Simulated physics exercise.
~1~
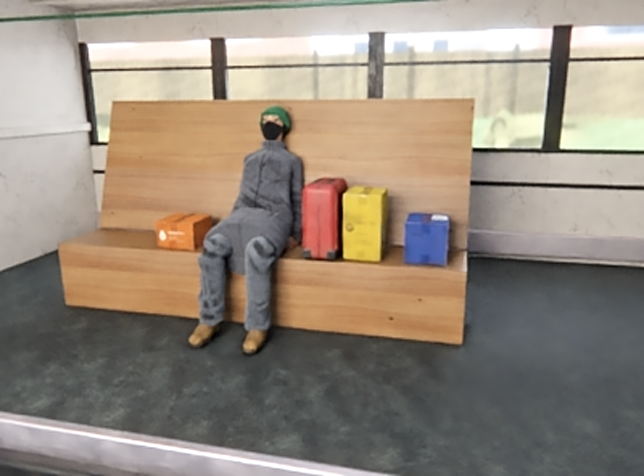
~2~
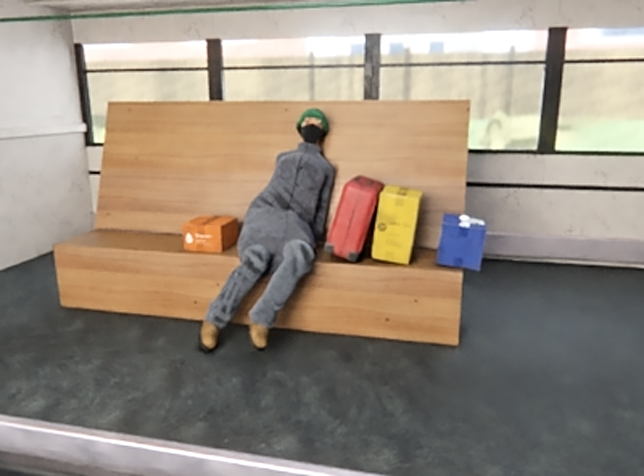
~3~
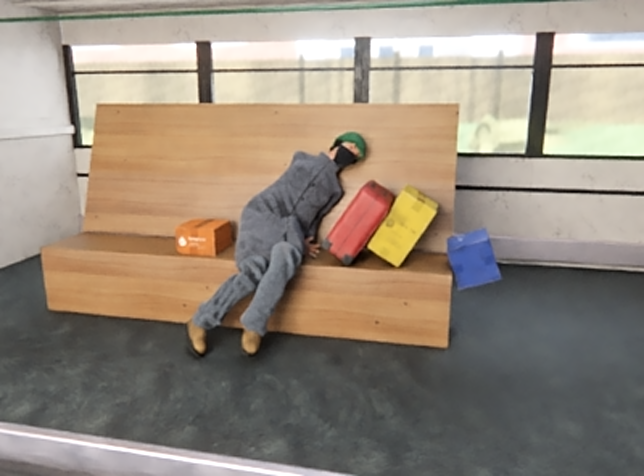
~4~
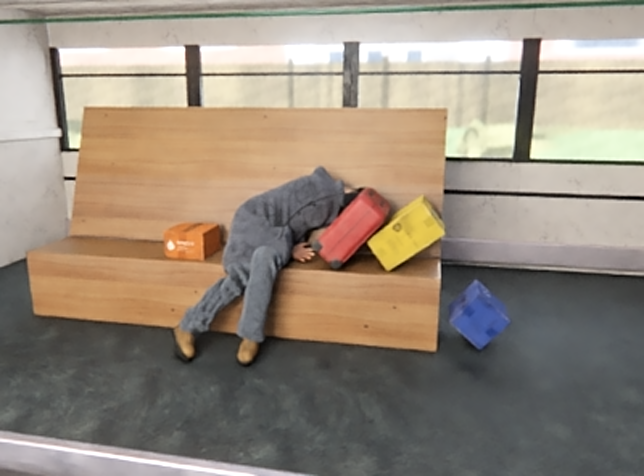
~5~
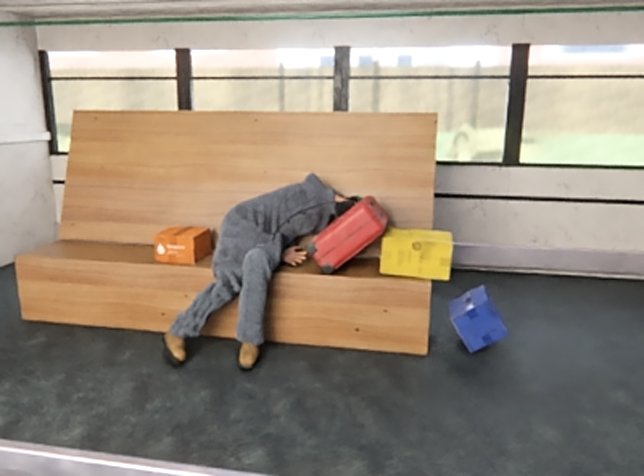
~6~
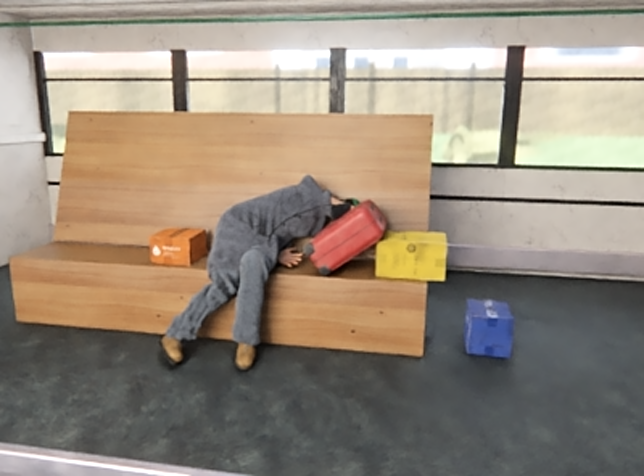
The footage shows a limp, masked commuter in a green cap slumping right on a wooden bench as a red case and yellow pack tip over and a blue box tumbles off the right end onto the floor, while an orange carton stays on the seat.
